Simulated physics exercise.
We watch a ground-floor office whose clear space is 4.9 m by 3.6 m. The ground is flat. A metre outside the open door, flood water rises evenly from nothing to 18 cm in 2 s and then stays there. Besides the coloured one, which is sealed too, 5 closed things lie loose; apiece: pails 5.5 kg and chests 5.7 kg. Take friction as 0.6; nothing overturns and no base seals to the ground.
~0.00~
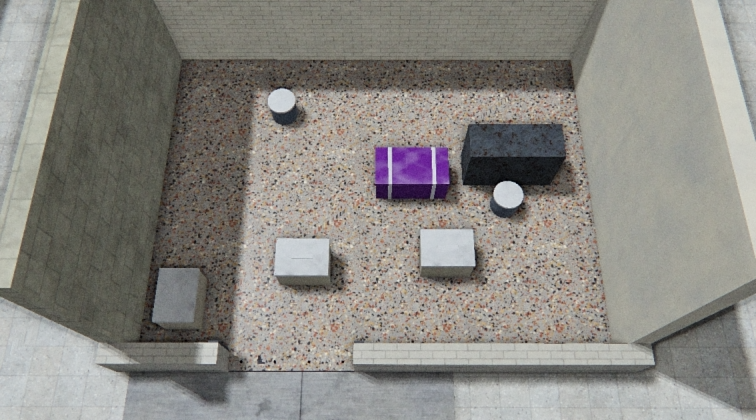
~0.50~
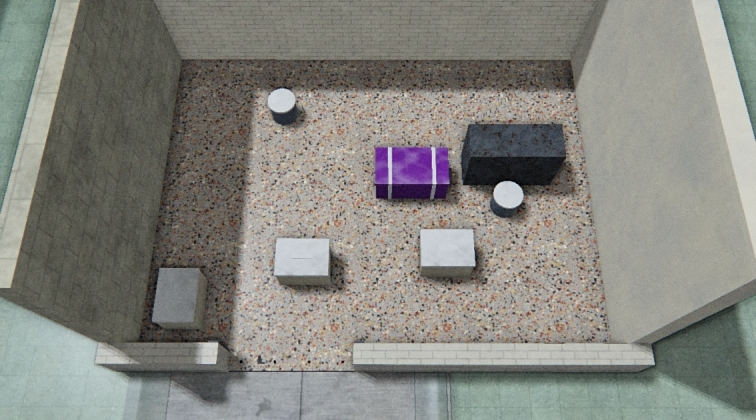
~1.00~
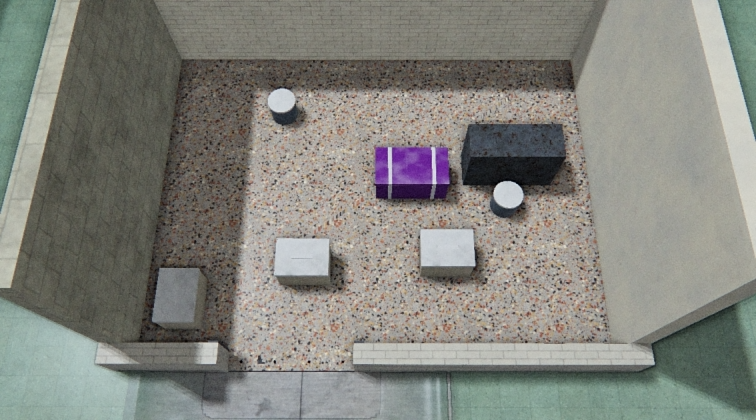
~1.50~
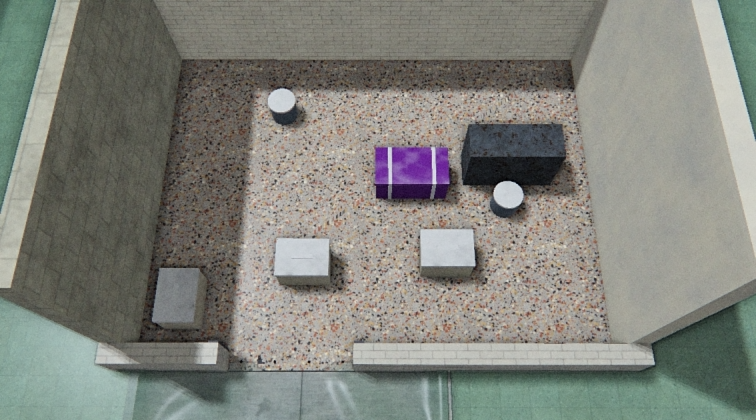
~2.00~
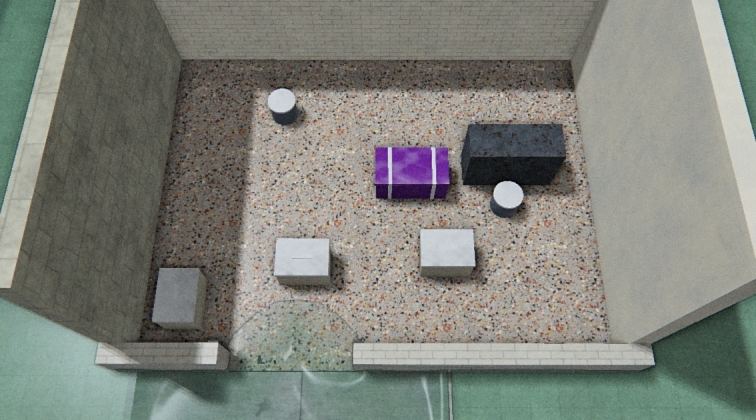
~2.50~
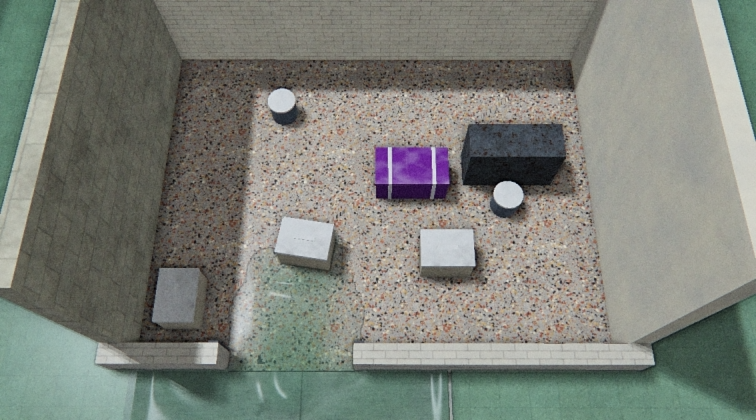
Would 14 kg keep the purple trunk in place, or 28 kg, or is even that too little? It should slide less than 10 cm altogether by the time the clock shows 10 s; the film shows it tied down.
I expect that only the higher weight holds it.
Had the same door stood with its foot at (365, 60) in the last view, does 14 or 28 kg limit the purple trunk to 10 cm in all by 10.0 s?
Then neither load is enough.
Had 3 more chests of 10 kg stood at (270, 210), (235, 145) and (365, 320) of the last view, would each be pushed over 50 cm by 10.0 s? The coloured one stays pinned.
In that order: More, over, short of it.
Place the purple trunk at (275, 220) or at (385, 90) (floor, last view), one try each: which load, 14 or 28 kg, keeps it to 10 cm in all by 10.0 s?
In that order: Neither is enough; neither holds.
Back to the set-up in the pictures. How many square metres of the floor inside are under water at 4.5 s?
Roughly 10.5 m2.
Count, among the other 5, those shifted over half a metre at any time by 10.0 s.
That makes 2.
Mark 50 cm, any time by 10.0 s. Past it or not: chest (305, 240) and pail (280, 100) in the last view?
In turn: More, more.
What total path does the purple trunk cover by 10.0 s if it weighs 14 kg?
Some 250 cm in all.
After 3.5 s the purple trunk would be 0 cm from its start with 14 kg and 0 cm from its start with 28 kg; 2 cm of water round it then.
After 4.5 s the purple trunk would be 32 cm from its start with 14 kg and 0 cm from its start with 28 kg; 4 cm of water round it then.
After 7.0 s the purple trunk would be 132 cm from its start with 14 kg and 0 cm from its start with 28 kg; 4 cm of water round it then.
After 10.0 s the purple trunk would be 193 cm from its start with 14 kg and 0 cm from its start with 28 kg; 6 cm of water round it then.
